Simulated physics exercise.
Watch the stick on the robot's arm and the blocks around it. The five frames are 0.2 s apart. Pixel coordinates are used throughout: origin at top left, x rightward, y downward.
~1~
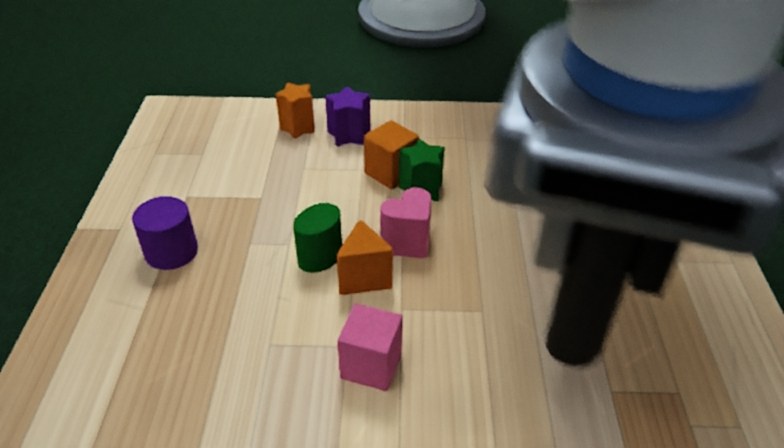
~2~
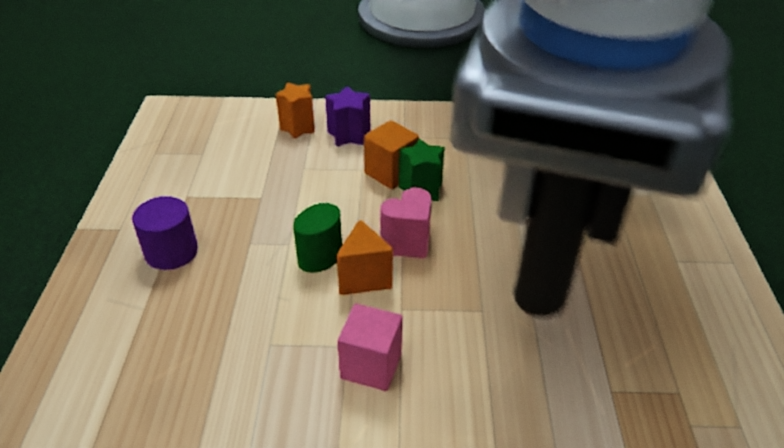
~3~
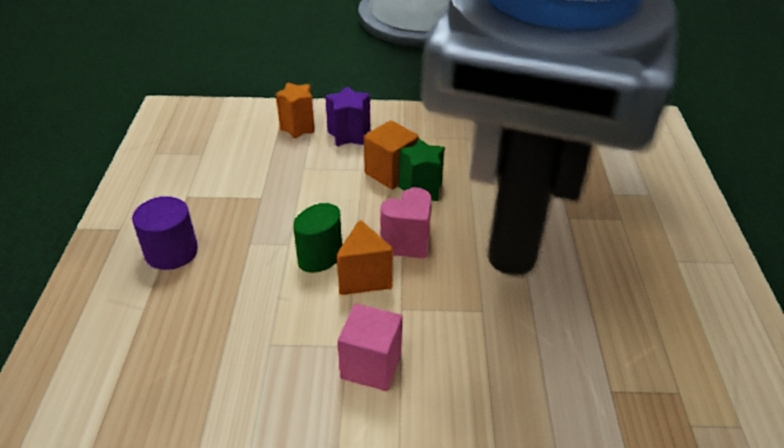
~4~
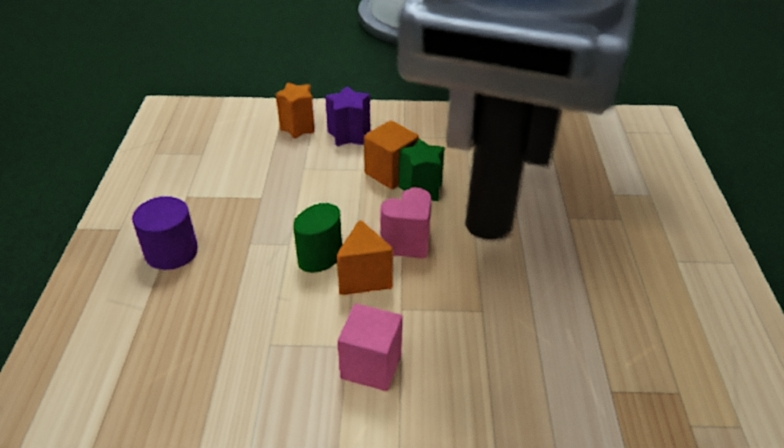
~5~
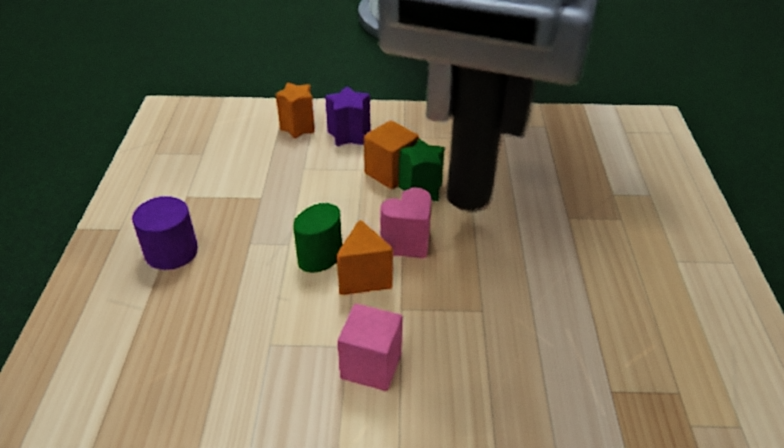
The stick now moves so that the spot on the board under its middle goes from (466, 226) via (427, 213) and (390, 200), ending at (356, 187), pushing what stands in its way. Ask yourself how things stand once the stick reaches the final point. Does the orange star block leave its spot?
Going by the path, no.
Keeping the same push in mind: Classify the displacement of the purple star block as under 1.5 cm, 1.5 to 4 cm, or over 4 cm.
The distance will be below 1.5 cm.
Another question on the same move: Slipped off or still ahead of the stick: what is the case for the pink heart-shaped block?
At that point it is off to one side or behind.
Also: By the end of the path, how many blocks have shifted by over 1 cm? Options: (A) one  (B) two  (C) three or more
(B)
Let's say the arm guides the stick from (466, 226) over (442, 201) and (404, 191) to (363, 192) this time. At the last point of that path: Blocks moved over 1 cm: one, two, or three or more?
When the path ends, I think you'll find three or more blocks out of place by more than 1 cm.
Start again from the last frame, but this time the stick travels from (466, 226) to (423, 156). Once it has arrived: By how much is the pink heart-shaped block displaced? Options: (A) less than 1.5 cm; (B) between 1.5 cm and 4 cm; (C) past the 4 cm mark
Option A.
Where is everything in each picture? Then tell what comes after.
In the first picture, stick's lower end at (573, 345); orange star block at (295, 91); purple star block at (348, 98); orange square at (391, 135); pink heart-shaped block at (409, 204); green star block at (423, 152).
In the second picture, stick at (540, 298); blocks still.
In the third picture, stick at (512, 259); blocks still.
In the fourth picture, stick at (489, 225); blocks still.
In the fifth picture, stick at (469, 197); orange star block at (295, 91); purple star block at (348, 98); orange square at (391, 135); pink heart-shaped block at (409, 204); green star block at (423, 152).
What follows on the original path. One third of the way, stick at (428, 184); pink heart-shaped block at (405, 204).
Two thirds of the way, stick at (390, 171); orange square at (379, 120), turned 25° clockwise; pink heart-shaped block at (404, 204), turned 15° anticlockwise; green star block at (398, 140), turned 20° clockwise.
At the end, stick at (355, 158); orange star block still; purple star block at (348, 94), turned 25° anticlockwise; orange square at (380, 111), turned 40° clockwise; pink heart-shaped block at (404, 204), turned 15° anticlockwise; green star block at (384, 135), turned 55° clockwise.
